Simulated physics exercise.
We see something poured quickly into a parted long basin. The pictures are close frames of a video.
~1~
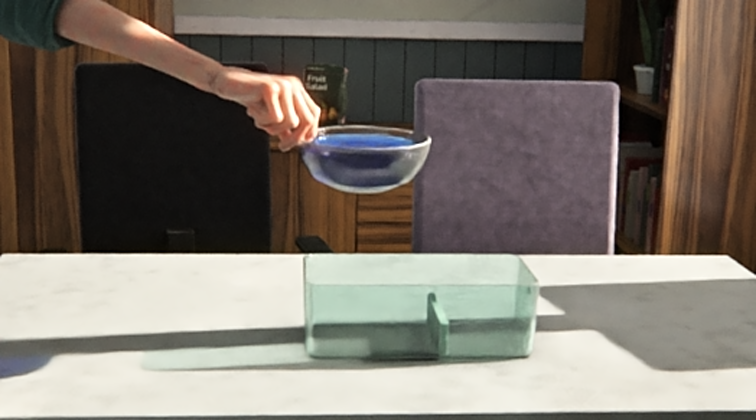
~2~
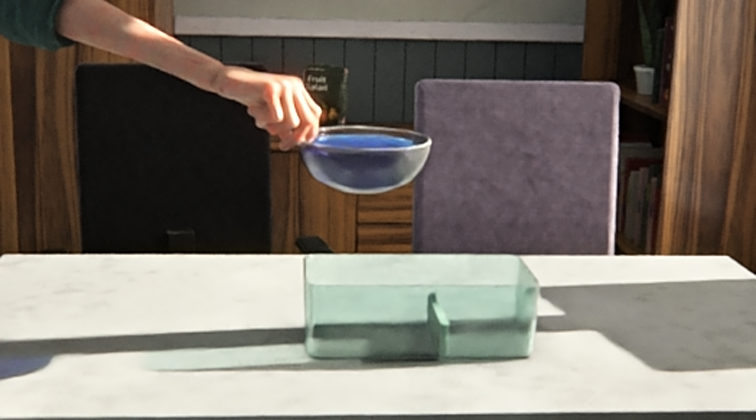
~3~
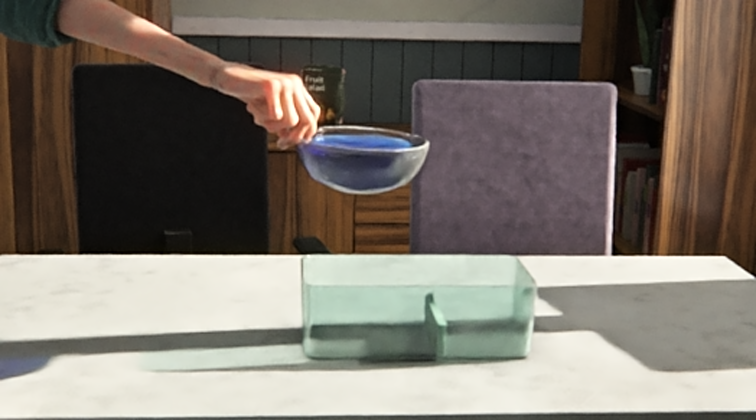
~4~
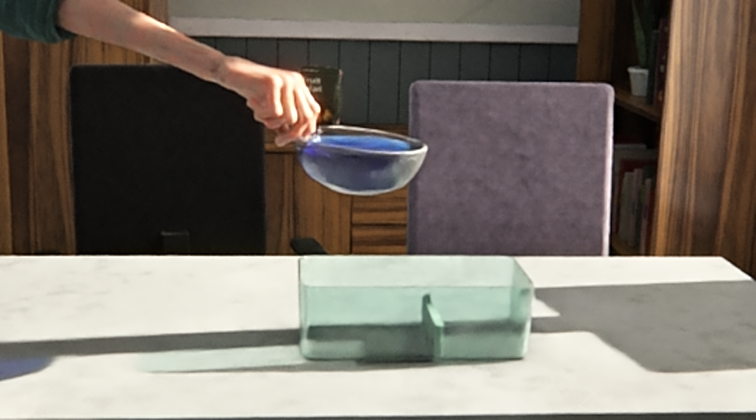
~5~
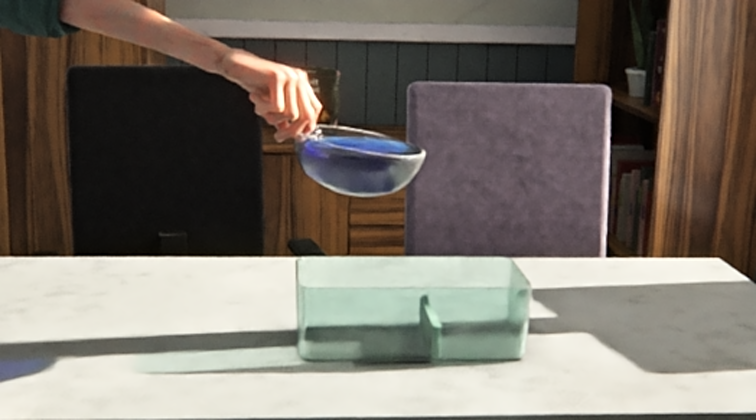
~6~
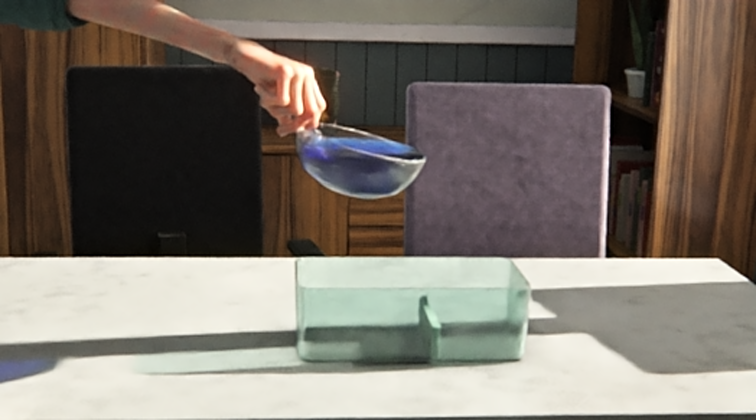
In the video, a hand holds a clear glass bowl of blue liquid above a long, greenish see-through container with a low divider on a pale table, then gradually tilts the bowl down to the right.
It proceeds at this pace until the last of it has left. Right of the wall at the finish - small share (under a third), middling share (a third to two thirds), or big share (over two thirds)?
Big.
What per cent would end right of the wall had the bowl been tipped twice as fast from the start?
I'd say roughly 55 in every hundred ends up there.
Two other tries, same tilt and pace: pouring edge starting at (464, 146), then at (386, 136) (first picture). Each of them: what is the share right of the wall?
Close to 70 in a hundred, and close to 45 in a hundred.
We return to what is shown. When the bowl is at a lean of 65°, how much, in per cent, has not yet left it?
About 25 per cent.
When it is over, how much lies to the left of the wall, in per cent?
20 %.
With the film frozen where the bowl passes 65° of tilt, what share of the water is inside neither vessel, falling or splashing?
It works out to about 35 percent.
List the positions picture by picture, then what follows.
In the first frame, it leans 0°; its right rim is at (429, 139); the water meets the walls at (300, 144) and (426, 145); the long basin's rim runs from (305, 270) to (529, 271); the wall's top is at (437, 308).
In the second frame, it leans 1°; its right rim is at (429, 141); the water meets the walls at (300, 144) and (426, 146).
In the third frame, it leans 2°; its right rim is at (427, 143); the water meets the walls at (298, 144) and (424, 148).
In the fourth frame, it leans 5°; its right rim is at (425, 147); the water meets the walls at (297, 144) and (422, 149).
In the fifth frame, it leans 9°; its right rim is at (423, 153); the water meets the walls at (296, 145) and (421, 151).
In the sixth frame, it leans 14°; its right rim is at (423, 159); the water meets the walls at (299, 147) and (420, 155); 2 per cent is over the edge.
A moment on, the bowl is tipped part way and 27 per cent is still to pour, 1 is left of the wall and 36 right of it.
Next, the bowl is tipped on its side and 0 per cent is still to pour, 16 is left of the wall and 80 right of it.
Then the bowl is tipped right over and 0 per cent is still to pour, 21 is left of the wall and 77 right of it.
Later the bowl is tipped right over and 0 per cent is still to pour, 22 is left of the wall and 77 right of it.
Finally, 22 per cent lies left of the wall, 77 right of it and 2 outside.
